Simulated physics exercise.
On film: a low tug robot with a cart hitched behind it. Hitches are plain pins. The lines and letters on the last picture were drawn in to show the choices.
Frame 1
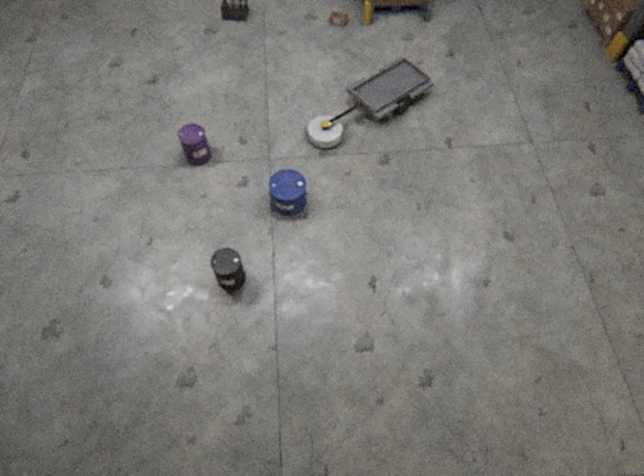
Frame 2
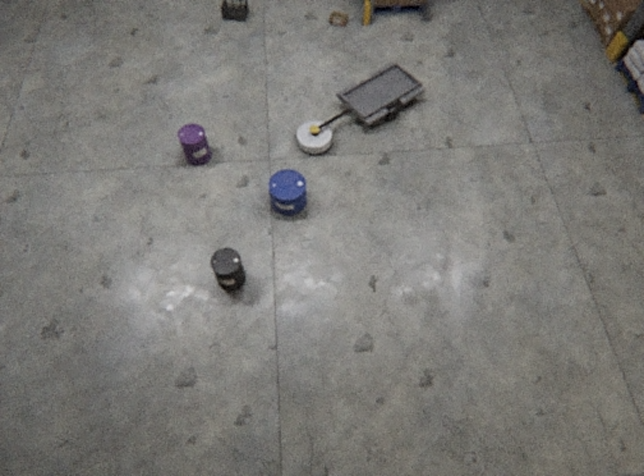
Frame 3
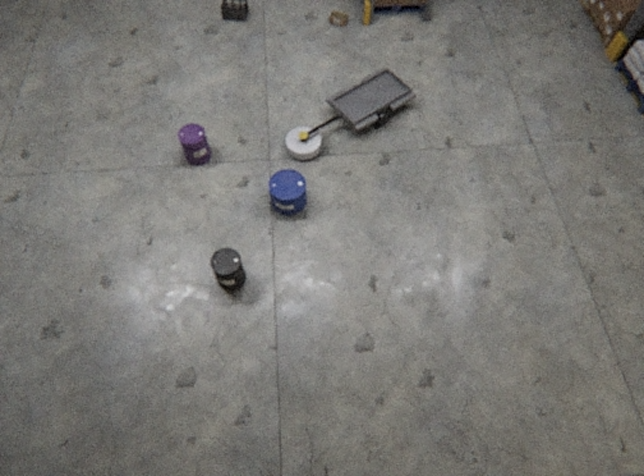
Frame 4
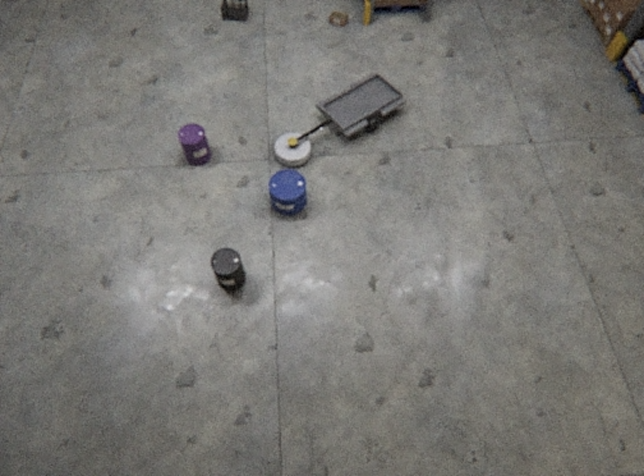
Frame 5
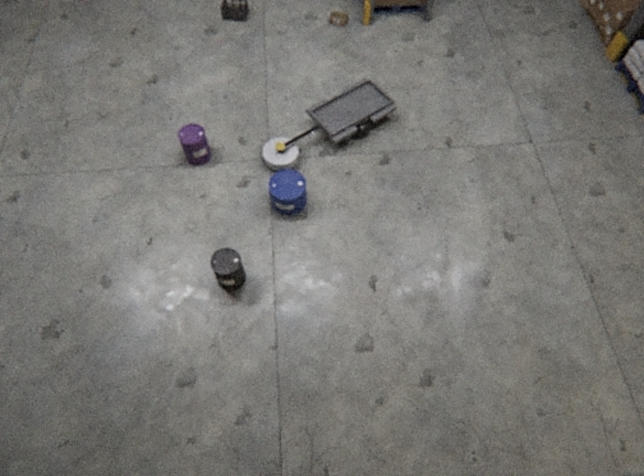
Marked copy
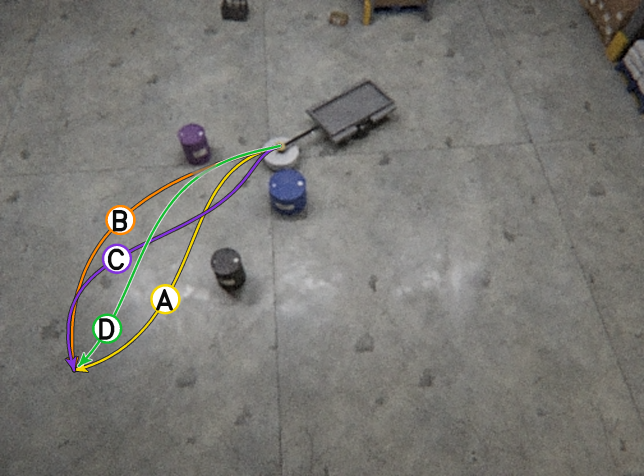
To begin with, a low, round white robot hitched to a grey cart sits above and to the right of a blue tub on a concrete floor, with purple and black kegs nearby. The robot moves left and slightly down, pulling the cart behind it, and comes close above the blue tub.
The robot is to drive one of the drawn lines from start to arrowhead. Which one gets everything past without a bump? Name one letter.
D.
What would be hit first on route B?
The purple keg.
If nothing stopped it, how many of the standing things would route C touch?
One.
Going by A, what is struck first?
It meets the blue tub.
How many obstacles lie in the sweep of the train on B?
One.
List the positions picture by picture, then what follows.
The first frame shows blue tub (289, 200); purple keg (199, 156); robot (325, 130).
The second frame shows robot (314, 135); grey cart (381, 91); blue tub (289, 200).
The third frame shows robot (304, 141); grey cart (371, 97); black keg (232, 278).
The fourth frame shows robot (293, 148); grey cart (361, 102); purple keg (199, 156).
The fifth frame shows robot (281, 152); grey cart (351, 108); blue tub (289, 200); purple keg (199, 156); black keg (232, 278).
On the marked copy, A from (280, 146) via (191, 244) to (74, 370); B from (280, 146) via (132, 210) to (74, 370); C from (280, 146) via (160, 236) to (74, 370); D from (280, 146) via (161, 218) to (79, 366).
Taking D. A third of the way, robot (189, 192), cart (269, 145).
Two thirds of the way, robot (136, 282), cart (197, 201).
When it is over, robot (80, 374), cart (144, 275); nothing has been touched.
As for the rest, A meets the black keg and blue tub; B meets the purple keg; C meets the blue tub.
